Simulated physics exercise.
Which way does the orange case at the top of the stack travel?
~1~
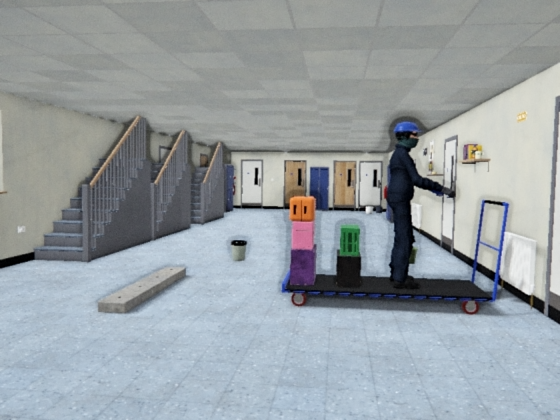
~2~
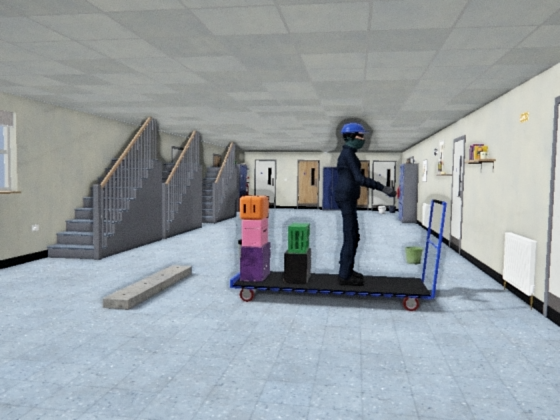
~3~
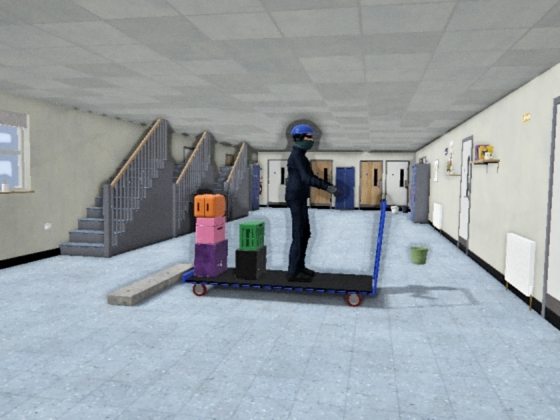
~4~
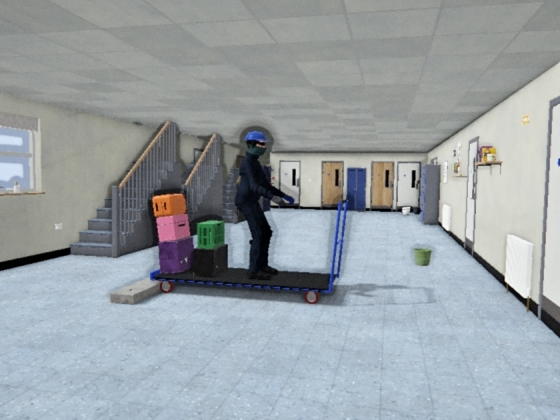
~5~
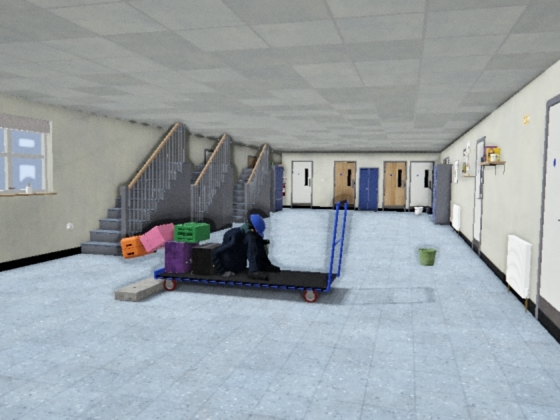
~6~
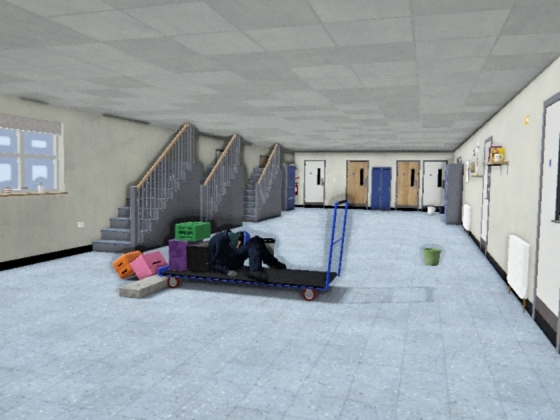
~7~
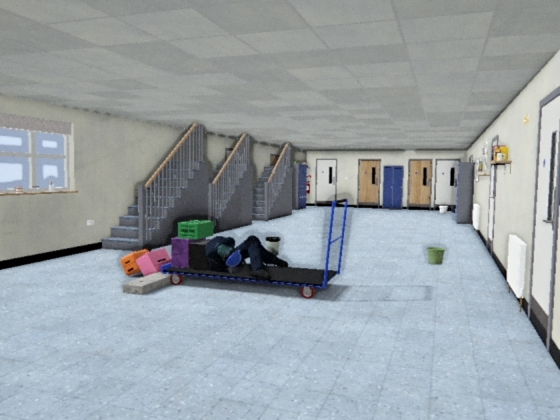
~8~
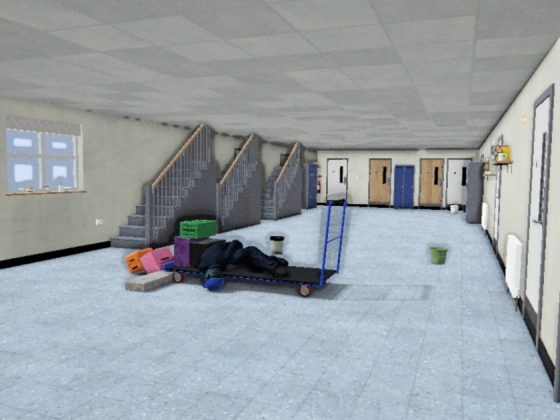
It moves to the left, riding on the trolley and then tumbling off the front end by the kerb.
